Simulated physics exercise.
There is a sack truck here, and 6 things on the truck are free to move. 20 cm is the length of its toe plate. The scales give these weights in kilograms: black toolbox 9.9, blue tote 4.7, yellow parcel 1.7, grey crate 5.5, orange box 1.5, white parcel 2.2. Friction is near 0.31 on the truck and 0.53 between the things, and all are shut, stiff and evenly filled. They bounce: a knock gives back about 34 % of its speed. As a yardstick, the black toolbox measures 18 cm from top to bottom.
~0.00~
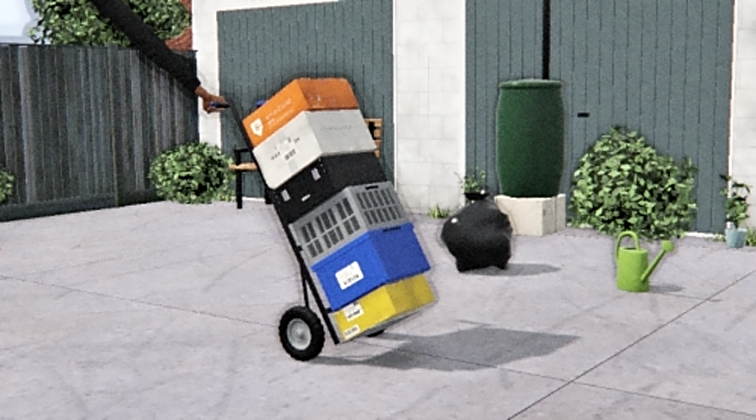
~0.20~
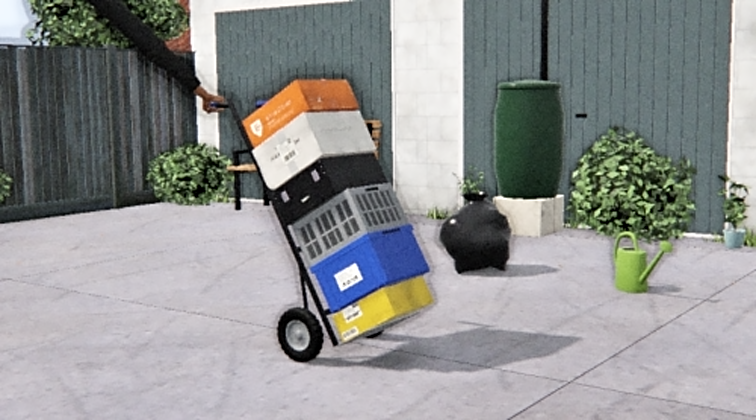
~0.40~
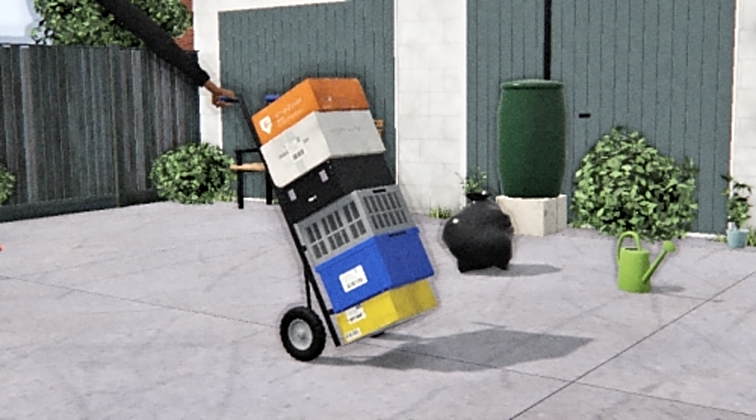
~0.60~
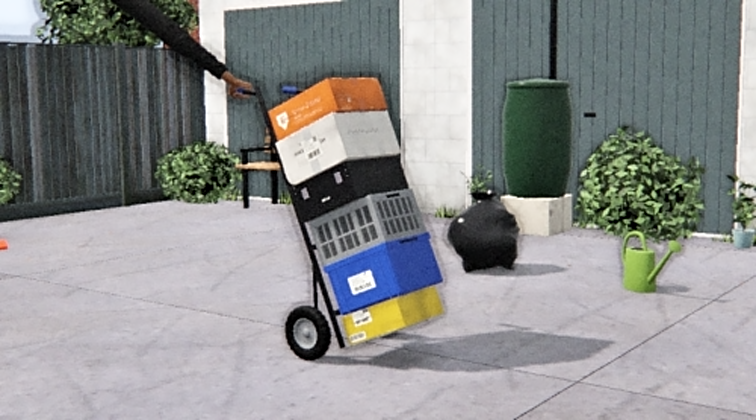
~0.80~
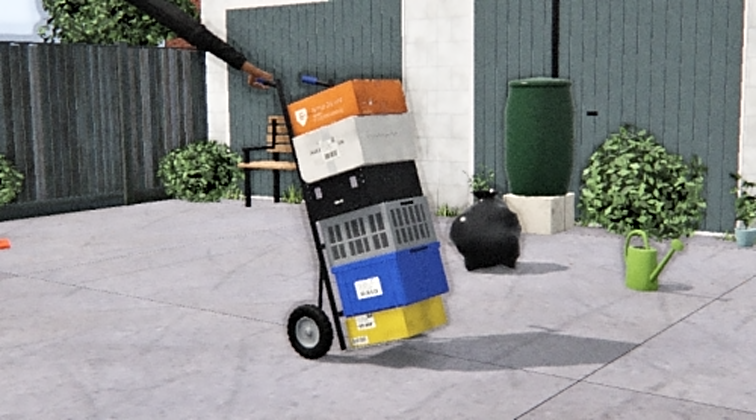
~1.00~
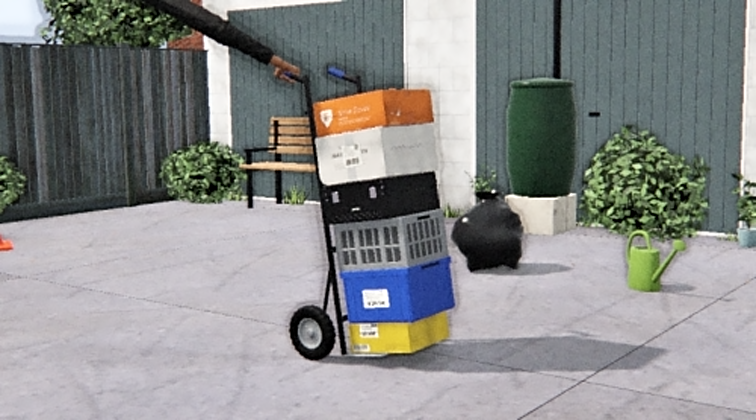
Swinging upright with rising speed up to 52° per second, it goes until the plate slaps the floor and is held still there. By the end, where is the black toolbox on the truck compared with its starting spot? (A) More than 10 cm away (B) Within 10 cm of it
A.
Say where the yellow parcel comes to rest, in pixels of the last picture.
You'll see it about at (443, 329) in the last picture.
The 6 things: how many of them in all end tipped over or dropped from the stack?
In total, 6.
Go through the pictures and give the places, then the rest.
The first picture shows leaning back 30°; black toolbox (331, 187); blue tote (372, 267).
The second picture shows leaning back 29°; grey crate (350, 225); orange box (301, 115).
The third picture shows leaning back 27°; white parcel (324, 149); blue tote (376, 271).
The fourth picture shows leaning back 23°; yellow parcel (393, 315); grey crate (368, 228).
The fifth picture shows leaning back 17°; orange box (348, 109); white parcel (356, 148).
The sixth picture shows leaning back 9°; black toolbox (382, 198); blue tote (399, 290).
After 1.60 s, truck upright; black toolbox 14° off its base near (429, 209); orange box 14° off its base; white parcel 14° off its base.
After 2.20 s, truck upright; orange box and white parcel now dropped from the stack; black toolbox 35° off its base near (480, 225); grey crate 35° off its base.
After 2.50 s, truck upright; black toolbox and grey crate now dropped from the stack; blue tote 75° off its base; yellow parcel 72° off its base.
After 2.80 s, truck upright; blue tote on its side; yellow parcel on its side.
In the end (3.9 s), dropped from the stack, black toolbox, blue tote, grey crate, orange box and white parcel; toppled on the truck, yellow parcel. At the end, from the last picture's camera, black toolbox near (600, 353).
